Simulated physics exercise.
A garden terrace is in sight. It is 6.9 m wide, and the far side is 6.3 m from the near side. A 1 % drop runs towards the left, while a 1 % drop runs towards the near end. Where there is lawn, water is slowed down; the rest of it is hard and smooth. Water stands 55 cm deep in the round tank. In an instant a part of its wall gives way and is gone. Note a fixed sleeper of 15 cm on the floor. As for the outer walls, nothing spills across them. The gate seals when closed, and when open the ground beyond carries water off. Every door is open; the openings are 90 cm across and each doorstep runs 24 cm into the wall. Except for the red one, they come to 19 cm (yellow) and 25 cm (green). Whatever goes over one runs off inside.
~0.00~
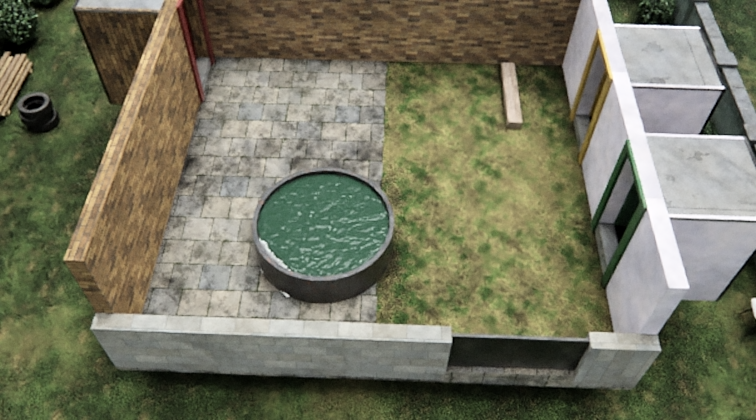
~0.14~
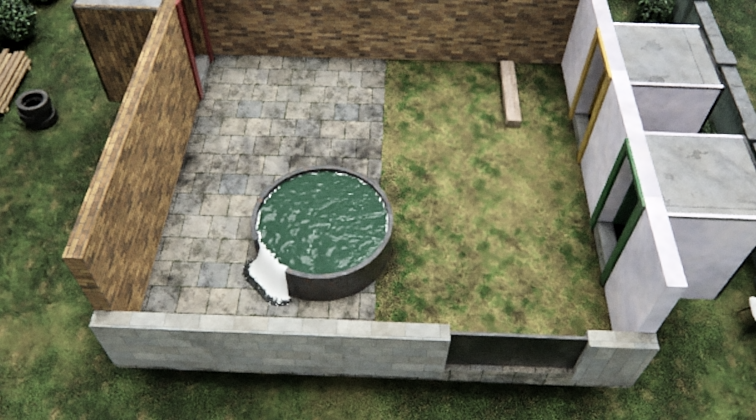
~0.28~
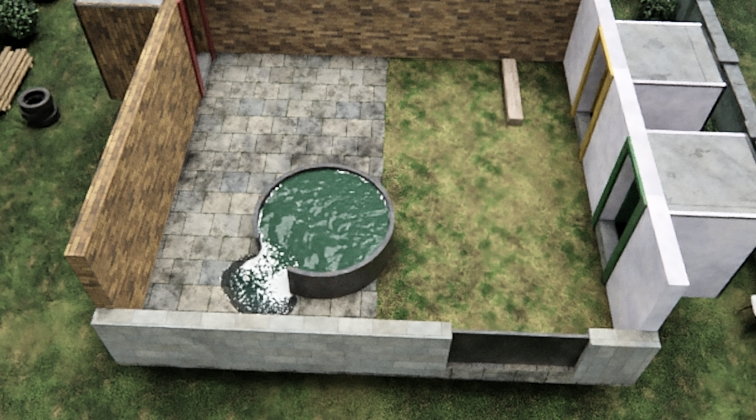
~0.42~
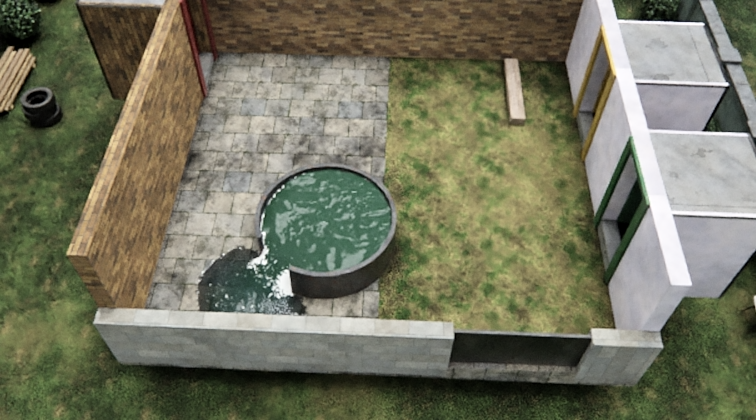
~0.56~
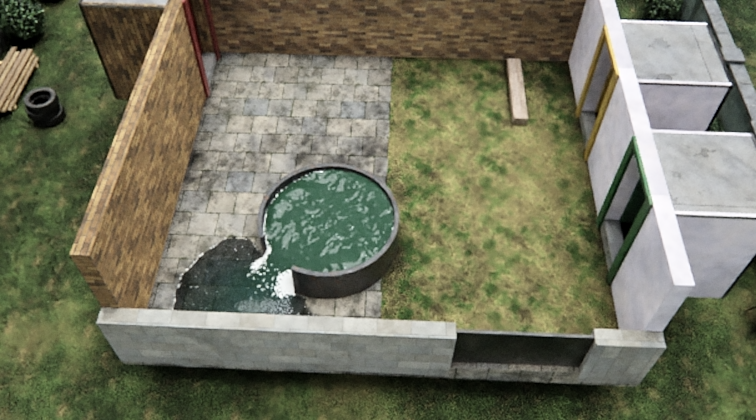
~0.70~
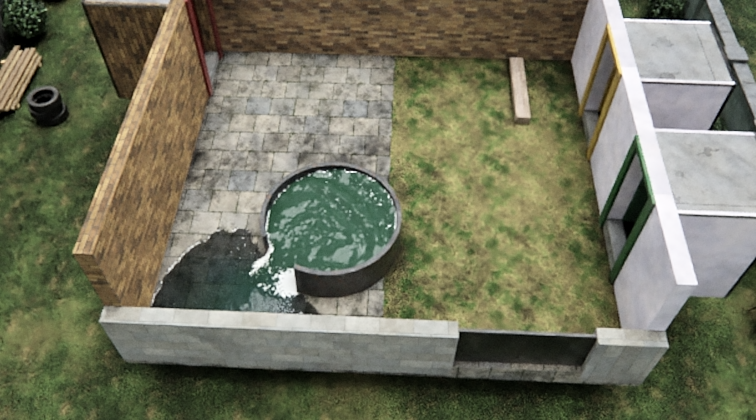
On a walled terrace, half paving and half grass, a round tank of green water stood full until its lower left side opened, and water poured out, spreading over the paving toward the near wall.
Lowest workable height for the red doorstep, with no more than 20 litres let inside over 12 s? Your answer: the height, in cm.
I would say 7 cm.
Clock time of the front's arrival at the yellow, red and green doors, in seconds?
Arrival: Yellow not within the 12 s, red 3.6 s, green not in the 12 s.
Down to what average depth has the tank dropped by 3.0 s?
Around 28 centimetres.
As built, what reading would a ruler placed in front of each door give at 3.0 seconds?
The yellow door has 0 cm, the red door 0 cm and the green door 0 cm.
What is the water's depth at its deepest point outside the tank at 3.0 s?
26 cm.
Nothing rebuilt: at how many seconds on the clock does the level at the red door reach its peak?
Crest at t of about 7.0 s.
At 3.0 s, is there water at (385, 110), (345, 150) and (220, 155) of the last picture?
Untouched; untouched; soaked.
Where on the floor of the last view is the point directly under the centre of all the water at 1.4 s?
It lies near (297, 260) in the last picture.
After 1.4 s water covers 10 % of the floor, deepest (46 cm) near (142, 338); it has not reached the red door.
After 3.0 s water covers 25 % of the floor, deepest (26 cm) near (142, 338); it has not reached the red door.
After 12.0 s water covers 85 % of the floor, deepest (10 cm) near (142, 338); 6 cm at the red door, 0 litres in over its 20 cm doorstep.
At the red door as built, the water arrived by 3.6 s and peaked near 11 cm at 7.0 s.
With a doorstep of 6 cm, 34 litres would have come in within the 12 s; with 8 cm, 11 litres. So under 20 litres takes about 7 cm.
